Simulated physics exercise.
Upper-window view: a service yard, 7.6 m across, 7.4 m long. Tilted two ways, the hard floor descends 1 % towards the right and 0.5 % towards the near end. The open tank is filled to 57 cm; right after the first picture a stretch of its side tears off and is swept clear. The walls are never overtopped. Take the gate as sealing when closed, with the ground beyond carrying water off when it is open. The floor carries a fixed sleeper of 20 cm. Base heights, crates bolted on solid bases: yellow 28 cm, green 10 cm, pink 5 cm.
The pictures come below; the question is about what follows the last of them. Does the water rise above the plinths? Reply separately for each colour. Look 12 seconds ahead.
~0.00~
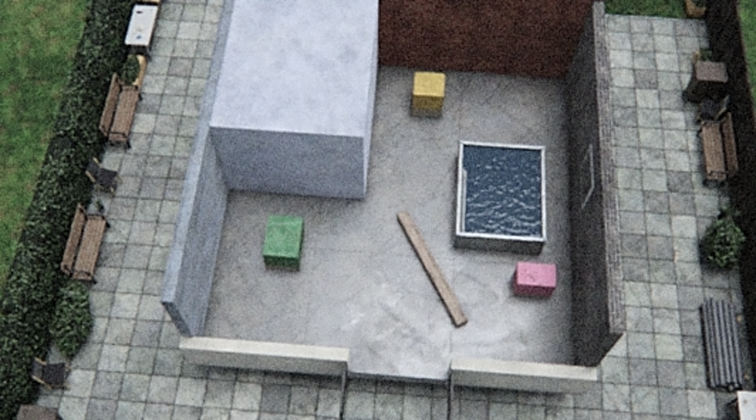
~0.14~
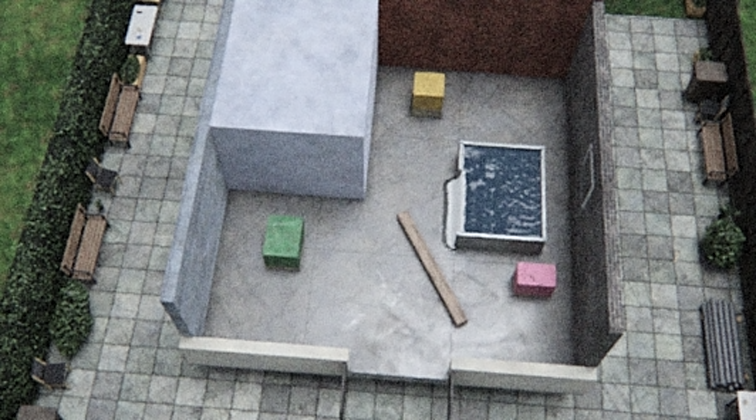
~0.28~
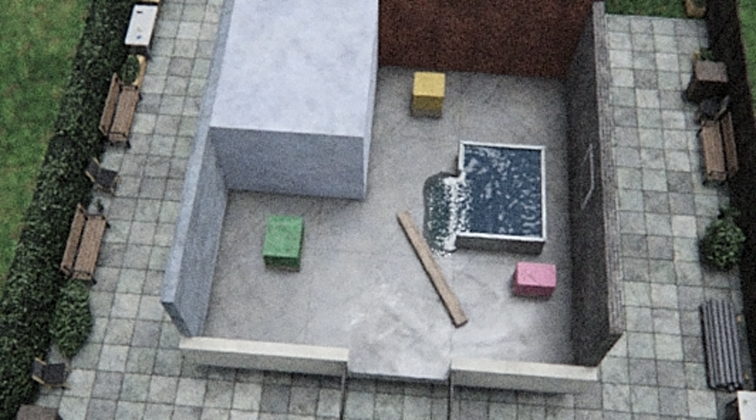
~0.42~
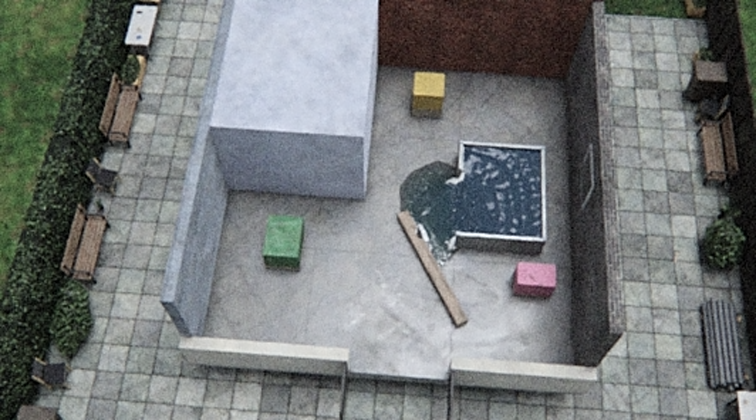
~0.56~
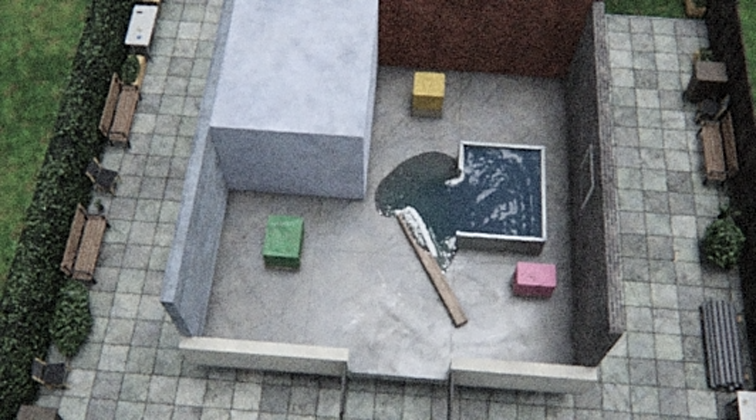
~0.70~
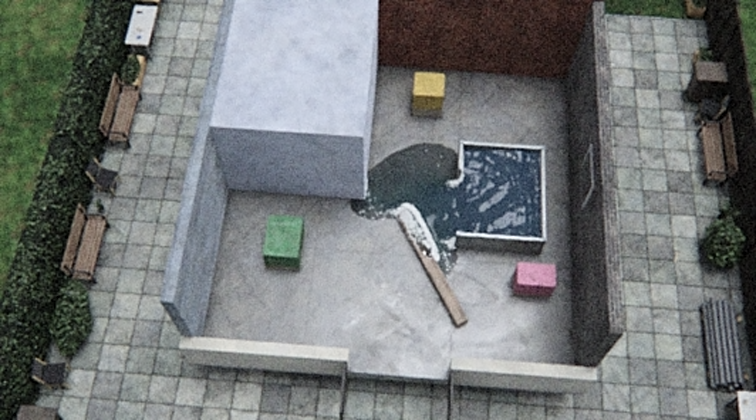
The yellow crate stays dry; the green crate gets wet; the pink crate gets wet.
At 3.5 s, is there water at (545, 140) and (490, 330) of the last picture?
Not yet touched, then awash.
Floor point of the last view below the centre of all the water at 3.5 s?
Near (430, 202).
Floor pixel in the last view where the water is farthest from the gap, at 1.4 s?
That's around (267, 210) in the last picture.
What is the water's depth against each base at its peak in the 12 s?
Topping out, yellow sees 16, green sees 15 and pink sees 11, all in cm.
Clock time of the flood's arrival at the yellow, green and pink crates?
Arrival: Yellow 1.8 s, green 1.3 s, pink 1.8 s.
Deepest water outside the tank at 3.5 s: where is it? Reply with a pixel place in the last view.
Around (409, 68).
After 1.4 s water covers 20 % of the floor and is deepest (42 cm) near (421, 236); yellow plinth not reached, green plinth reached, pink plinth not reached.
After 2.2 s water covers 40 % of the floor and is deepest (34 cm) near (421, 236); yellow plinth reached, green plinth reached, pink plinth reached.
After 3.5 s water covers 60 % of the floor and is deepest (24 cm) near (409, 68); yellow plinth reached, green plinth reached, pink plinth reached.
After 7.0 s water covers 90 % of the floor and is deepest (12 cm) near (544, 217); yellow plinth reached, green plinth reached, pink plinth reached.
After 12.0 s water covers 95 % of the floor and is deepest (12 cm) near (511, 373); highest at the yellow plinth 16 cm, highest at the green plinth 15 cm, highest at the pink plinth 11 cm.
